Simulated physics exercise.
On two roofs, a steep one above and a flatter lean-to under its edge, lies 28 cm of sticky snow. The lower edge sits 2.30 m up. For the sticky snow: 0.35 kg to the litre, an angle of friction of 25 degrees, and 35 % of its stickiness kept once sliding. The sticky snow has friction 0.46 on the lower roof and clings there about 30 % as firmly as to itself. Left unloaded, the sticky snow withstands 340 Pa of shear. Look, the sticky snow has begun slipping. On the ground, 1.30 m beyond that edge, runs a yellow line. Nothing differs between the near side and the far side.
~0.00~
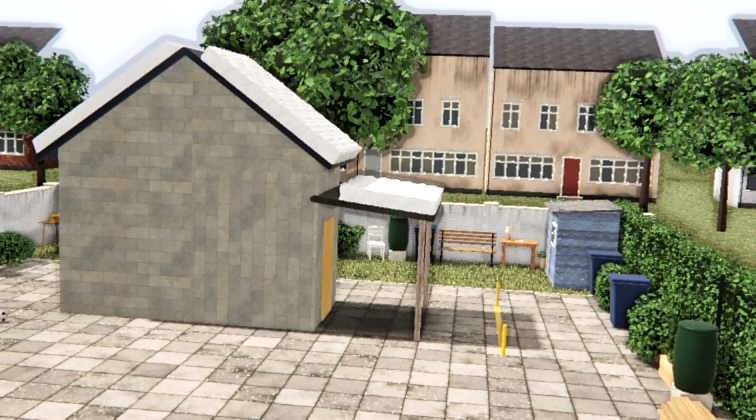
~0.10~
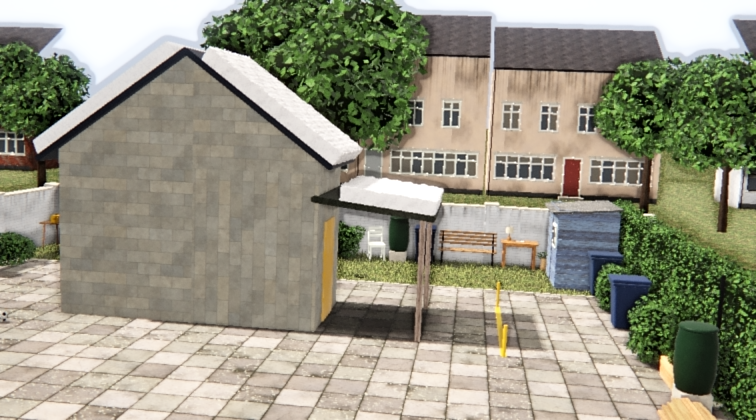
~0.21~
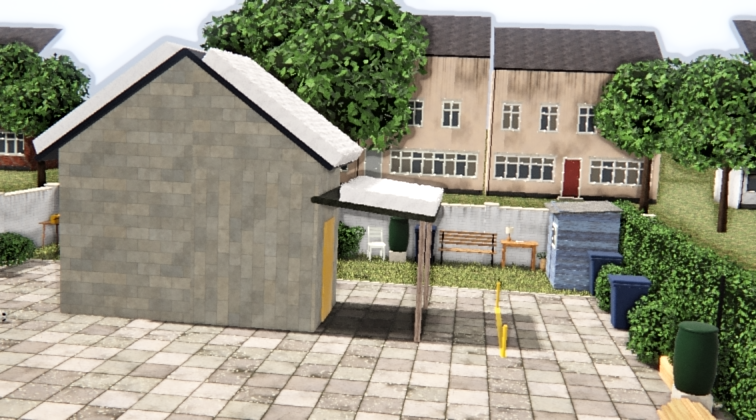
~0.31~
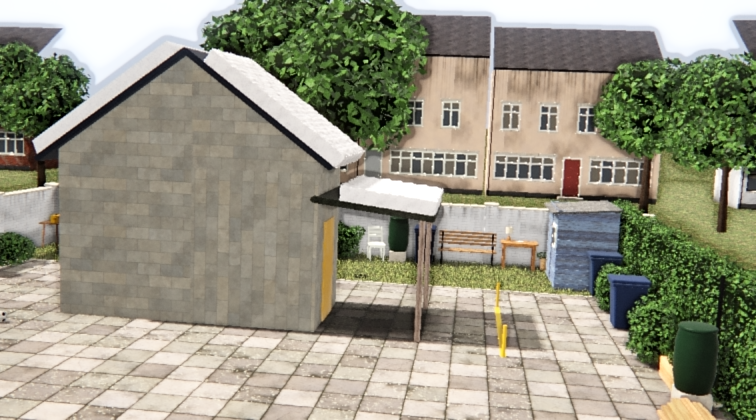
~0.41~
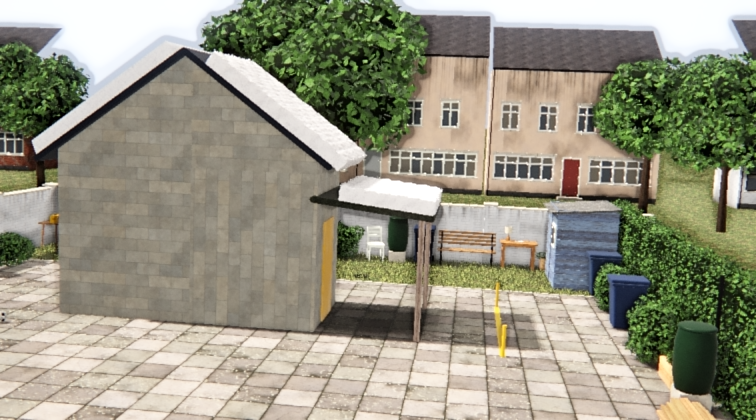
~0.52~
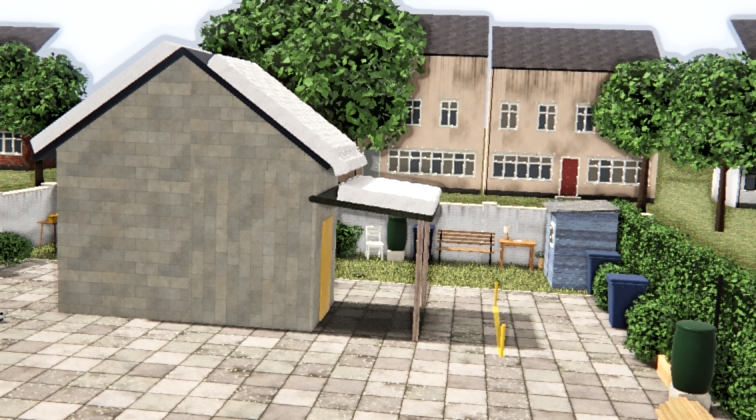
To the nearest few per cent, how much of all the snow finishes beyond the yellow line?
Roughly 0 %.
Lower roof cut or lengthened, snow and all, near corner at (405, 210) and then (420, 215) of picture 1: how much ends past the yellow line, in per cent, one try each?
I'd expect around 2 percent the first time and around 1 percent the second.
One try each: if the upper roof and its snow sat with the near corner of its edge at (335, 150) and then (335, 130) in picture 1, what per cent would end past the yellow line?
First try 8 %, second try 20 %.
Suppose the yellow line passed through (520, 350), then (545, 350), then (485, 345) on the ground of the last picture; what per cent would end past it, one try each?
0 %, then 0 %, then 0 %.
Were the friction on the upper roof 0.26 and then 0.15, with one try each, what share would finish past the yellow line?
Roughly 8 per cent first, roughly 16 per cent second.
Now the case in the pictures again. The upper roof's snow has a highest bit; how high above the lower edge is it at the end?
It ends up some 1.2 m higher than the lower edge.
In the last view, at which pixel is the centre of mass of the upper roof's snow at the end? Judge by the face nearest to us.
Roughly pixel (368, 190) on the near face.
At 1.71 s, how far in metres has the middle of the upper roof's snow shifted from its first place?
About 1.8 m.
By 1.06 s, none is below the lower edge and 0 % is past the line.
By 1.71 s, none is below the lower edge and 0 % is past the line.
By 2.35 s, none is below the lower edge and 0 % is past the line.
By 3.00 s, 7 % is below the lower edge and 0 % is past the line.
By 6.00 s, at the end, 9 % is below the lower edge and 0 % is past the line.
